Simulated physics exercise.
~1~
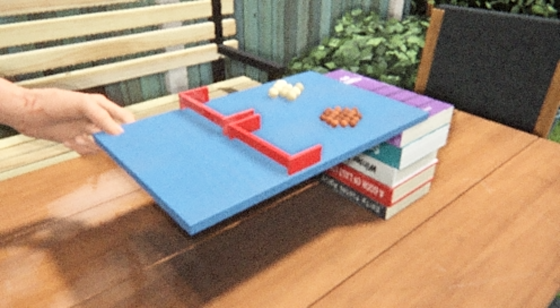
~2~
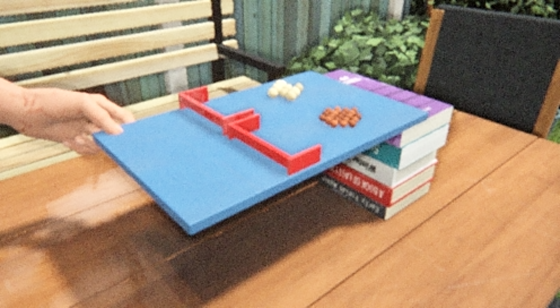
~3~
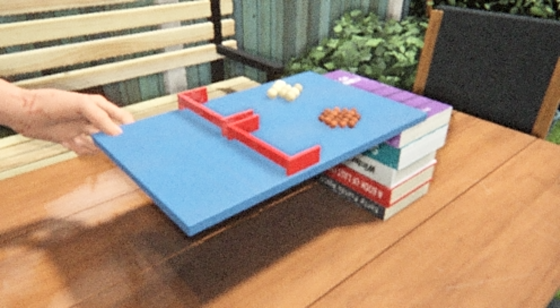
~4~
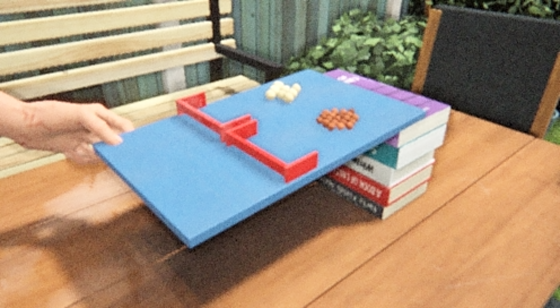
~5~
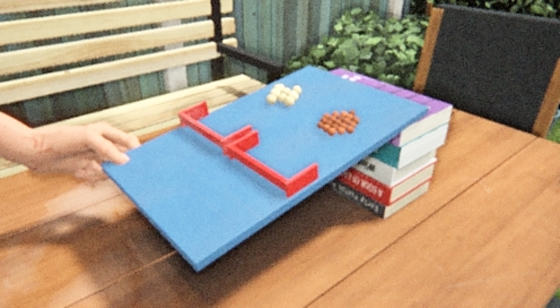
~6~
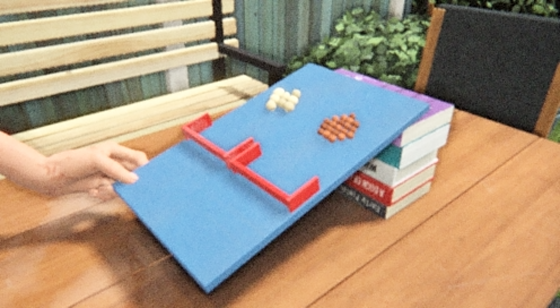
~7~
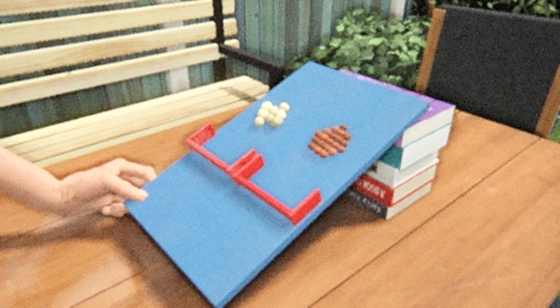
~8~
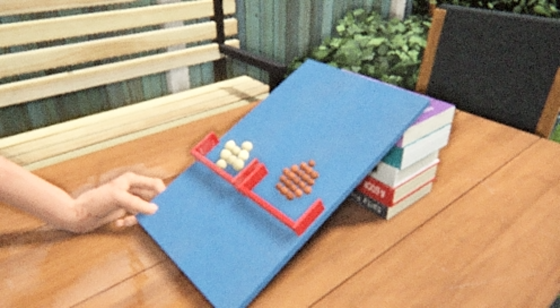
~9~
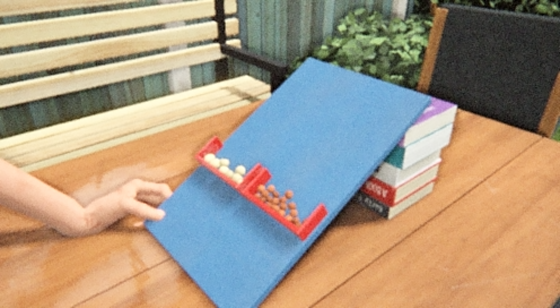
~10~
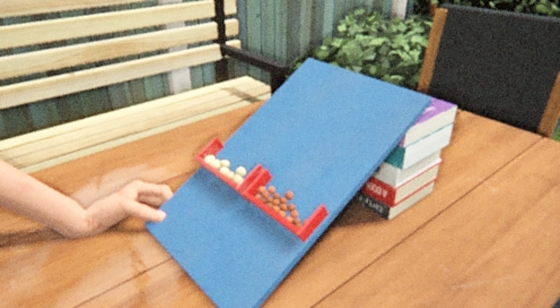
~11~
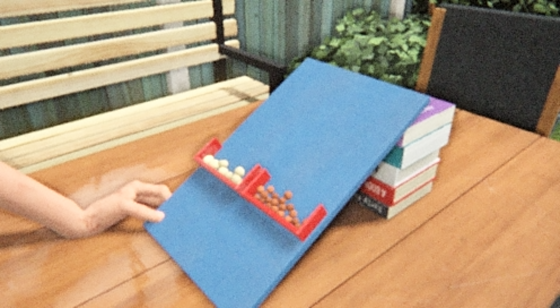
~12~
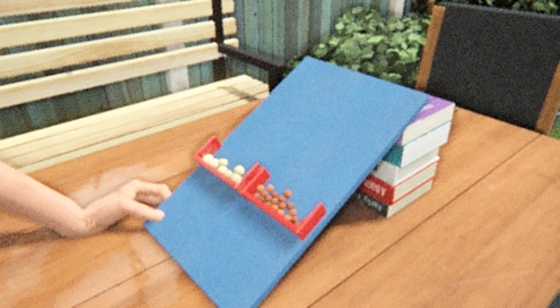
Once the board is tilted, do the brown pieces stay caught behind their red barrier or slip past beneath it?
The brown pieces stay caught behind their red barrier, and the cream ones are held behind theirs too.
